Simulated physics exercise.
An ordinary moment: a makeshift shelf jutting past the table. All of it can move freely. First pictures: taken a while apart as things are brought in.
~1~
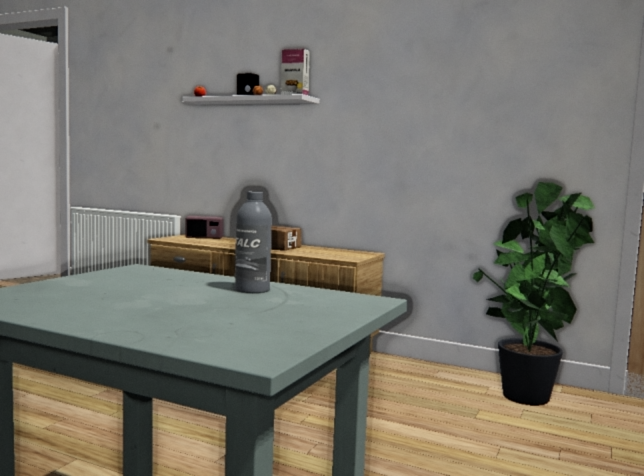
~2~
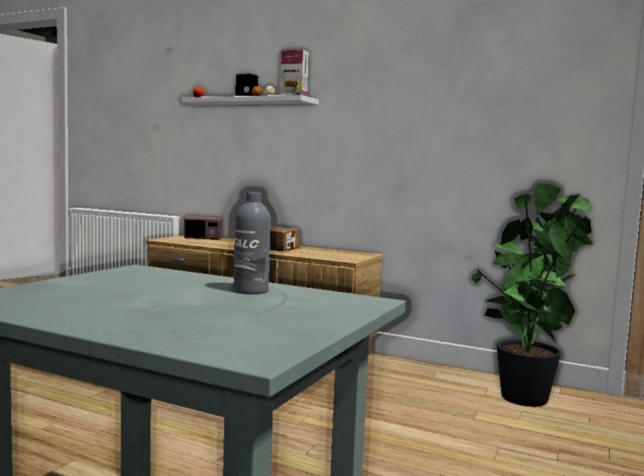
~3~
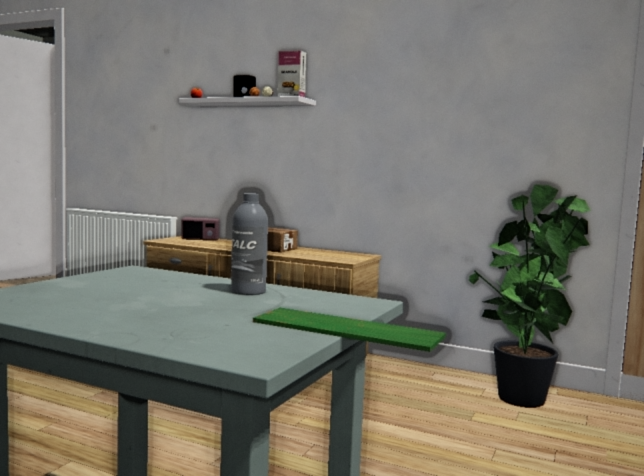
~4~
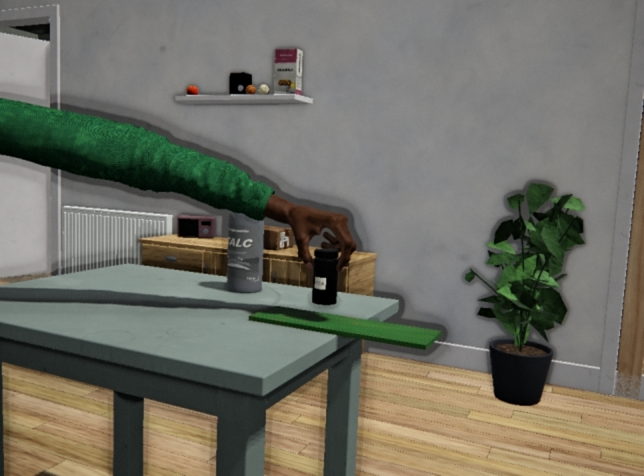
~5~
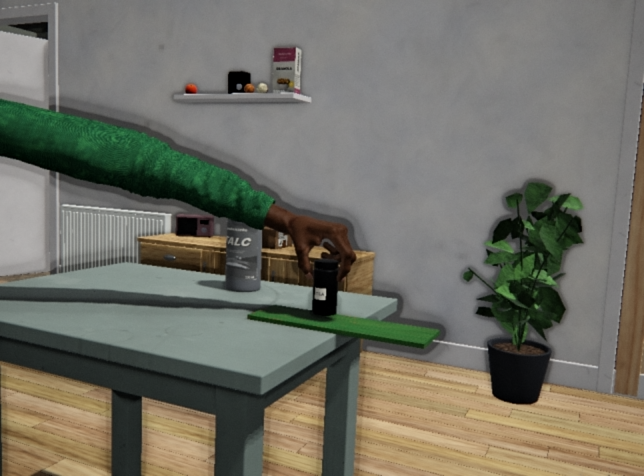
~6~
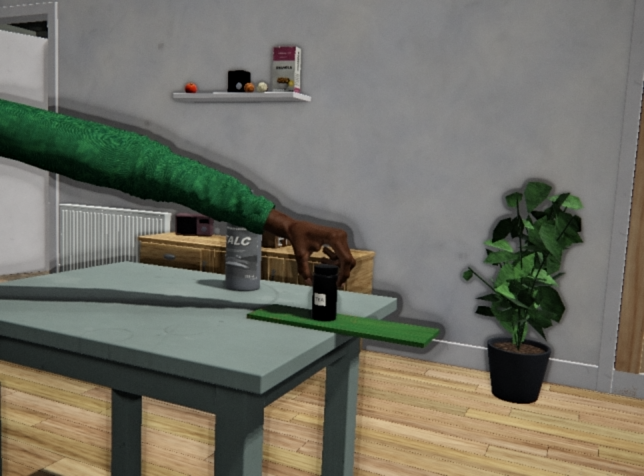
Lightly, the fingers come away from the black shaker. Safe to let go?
I expect it to stay up.
Then, 0.40 s on from there, no change.
Then, 1.10 s on from there, black shaker resting near (325, 293).
In the end, all 3 unmoved. At the end, from the last picture's camera, black shaker near (325, 293). The board stays on the table.
